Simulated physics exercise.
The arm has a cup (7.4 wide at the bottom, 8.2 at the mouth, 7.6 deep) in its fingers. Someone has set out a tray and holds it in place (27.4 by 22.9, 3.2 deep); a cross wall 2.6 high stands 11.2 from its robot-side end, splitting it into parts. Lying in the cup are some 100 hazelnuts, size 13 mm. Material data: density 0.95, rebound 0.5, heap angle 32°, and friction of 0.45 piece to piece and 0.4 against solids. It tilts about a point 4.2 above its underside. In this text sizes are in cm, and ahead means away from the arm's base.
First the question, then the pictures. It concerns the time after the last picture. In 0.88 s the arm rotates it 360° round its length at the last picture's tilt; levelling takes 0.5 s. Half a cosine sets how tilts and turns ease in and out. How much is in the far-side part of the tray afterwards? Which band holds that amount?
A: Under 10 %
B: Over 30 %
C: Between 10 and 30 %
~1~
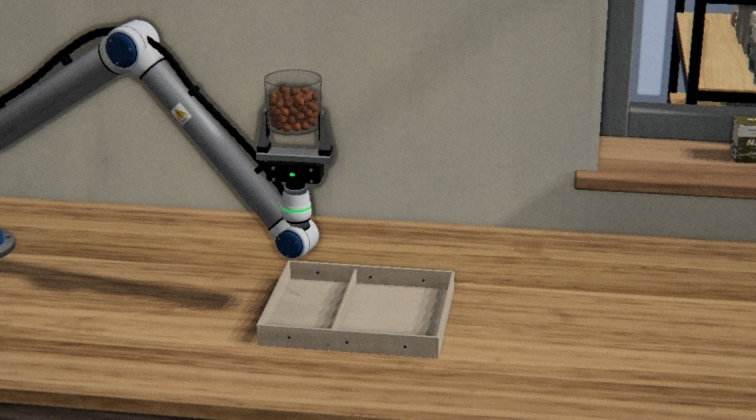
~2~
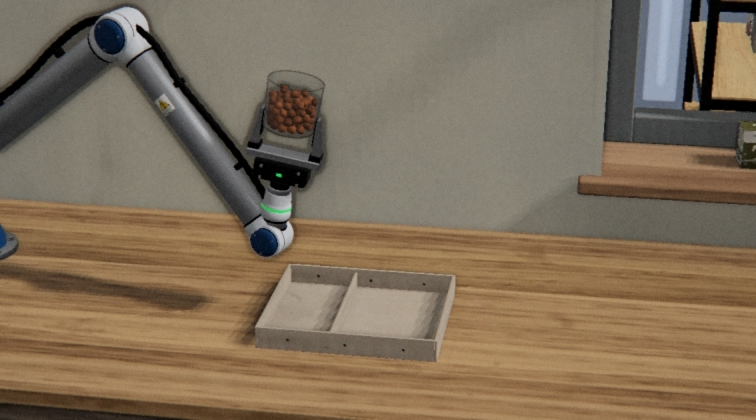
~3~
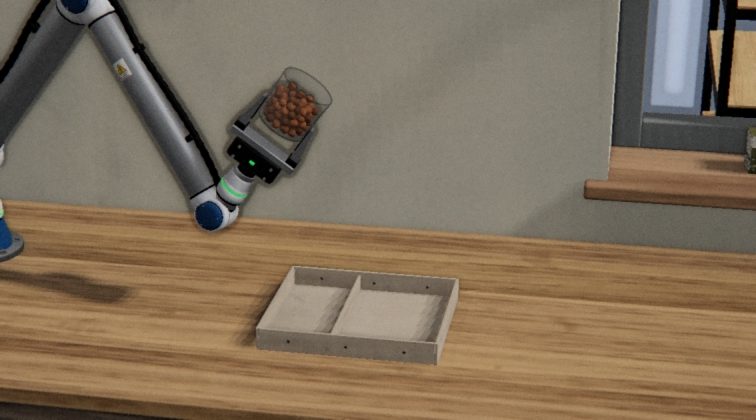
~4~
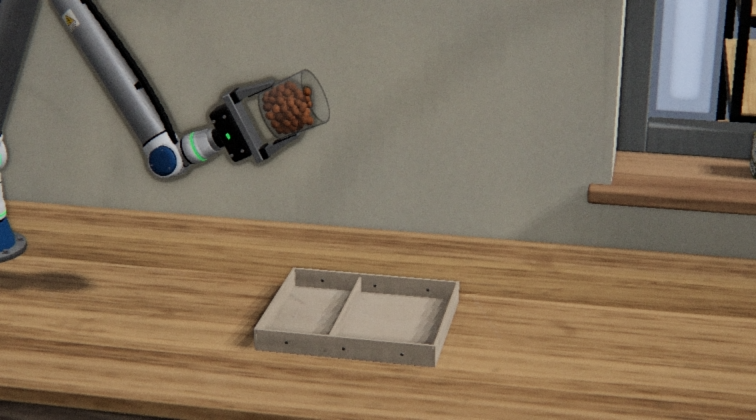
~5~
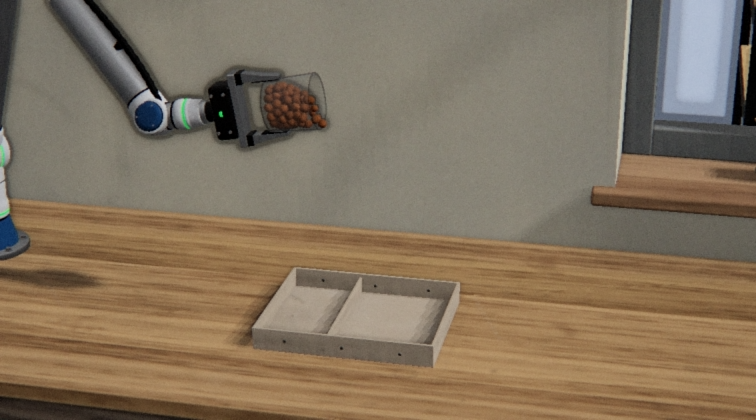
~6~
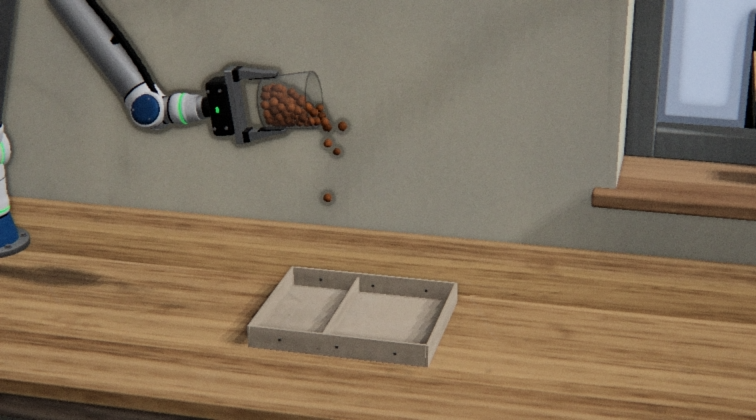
B.
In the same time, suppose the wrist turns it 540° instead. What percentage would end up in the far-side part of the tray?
Then about 45 percent.
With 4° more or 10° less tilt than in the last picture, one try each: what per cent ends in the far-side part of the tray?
The first try gives around 50 percent, the second around 15 percent.
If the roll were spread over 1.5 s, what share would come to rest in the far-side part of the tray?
That would give near 50 in a hundred.
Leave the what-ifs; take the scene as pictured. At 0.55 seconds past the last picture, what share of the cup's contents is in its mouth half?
Close to 40 per cent lies in the mouth half.
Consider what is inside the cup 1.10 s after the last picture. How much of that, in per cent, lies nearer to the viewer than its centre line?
Around 40 %.
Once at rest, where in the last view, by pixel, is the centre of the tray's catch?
Around (406, 318).
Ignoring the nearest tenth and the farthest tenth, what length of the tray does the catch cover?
I'd put it at around 12 cm.
Then, 0.55 s on, tipped 82°, highest piece 38 above the table; 71 in the cup, 13 in the far-side part, 16 in flight or on a rim.
Then, 1.10 s on, tipped 48°, highest piece 37 above the table; 53 in the cup, 42 in the far-side part, 2 on the table or floor, 1 in the robot-side part, 2 in flight or on a rim.
Then, 1.58 s on, upright, highest piece 37 above the table; 53 in the cup, 44 in the far-side part, 2 on the table or floor, 1 in the robot-side part.
Then, 2.28 s on, upright, highest piece 37 above the table; 53 in the cup, 44 in the far-side part, 2 on the table or floor, 1 in the robot-side part.
In the end, 53 in the cup, 44 in the far-side part, 2 on the table or floor, 1 in the robot-side part. That is 44 % in the far-side part of the tray.
